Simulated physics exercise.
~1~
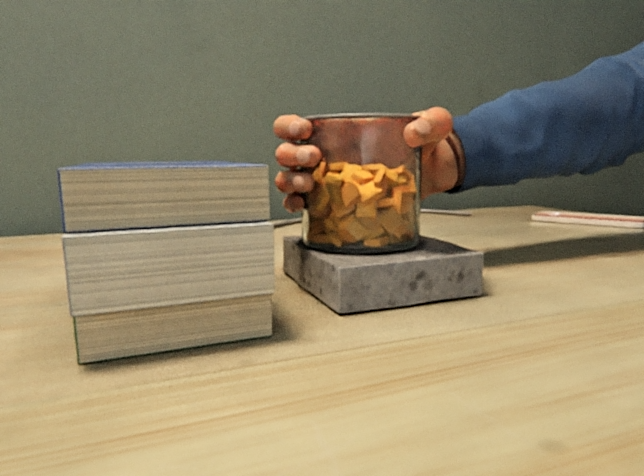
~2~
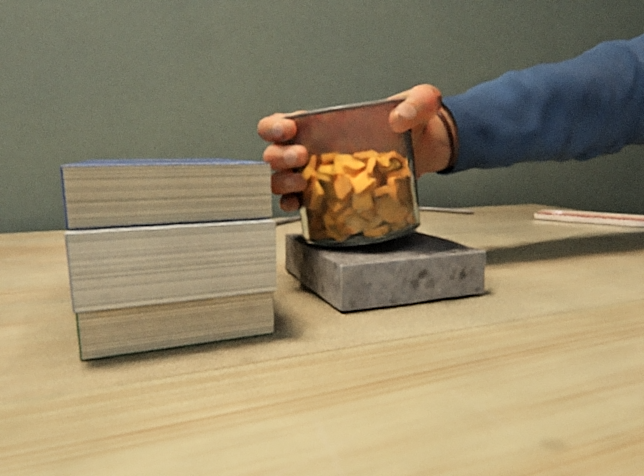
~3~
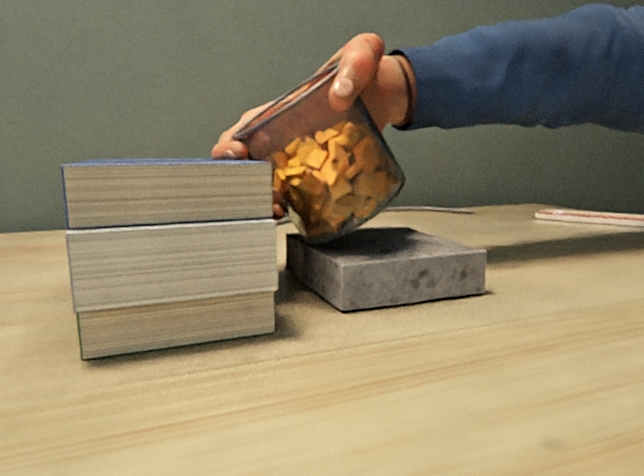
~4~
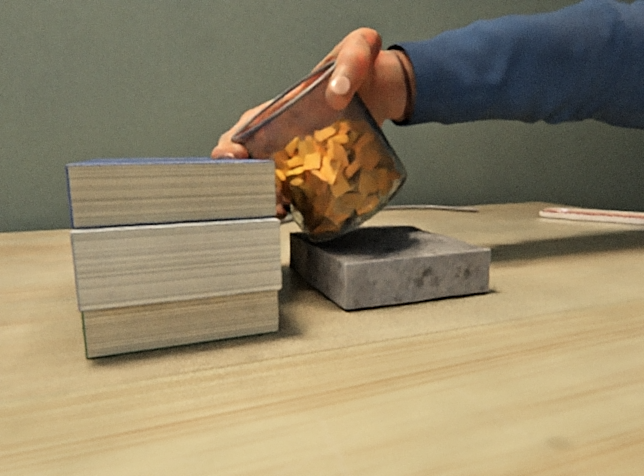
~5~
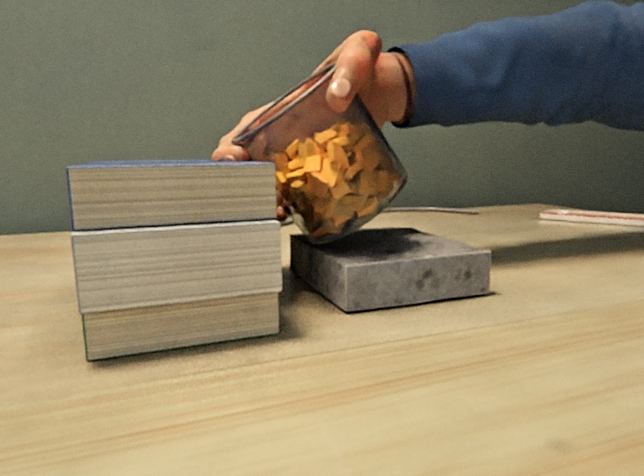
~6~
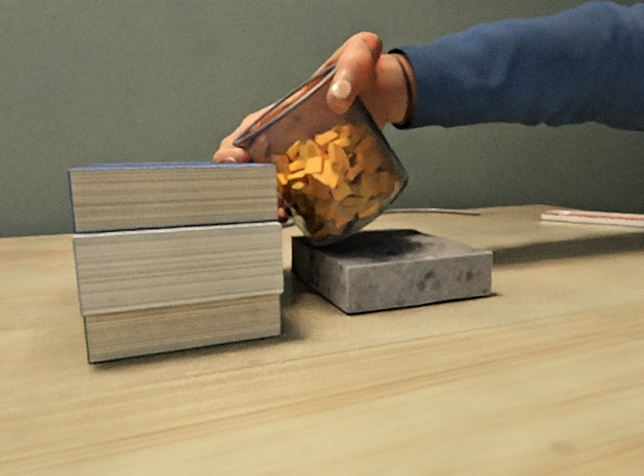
Hand tilting a glass of orange chunks leftward from a stone block onto a book stack's edge, holding it there, nothing spilling.
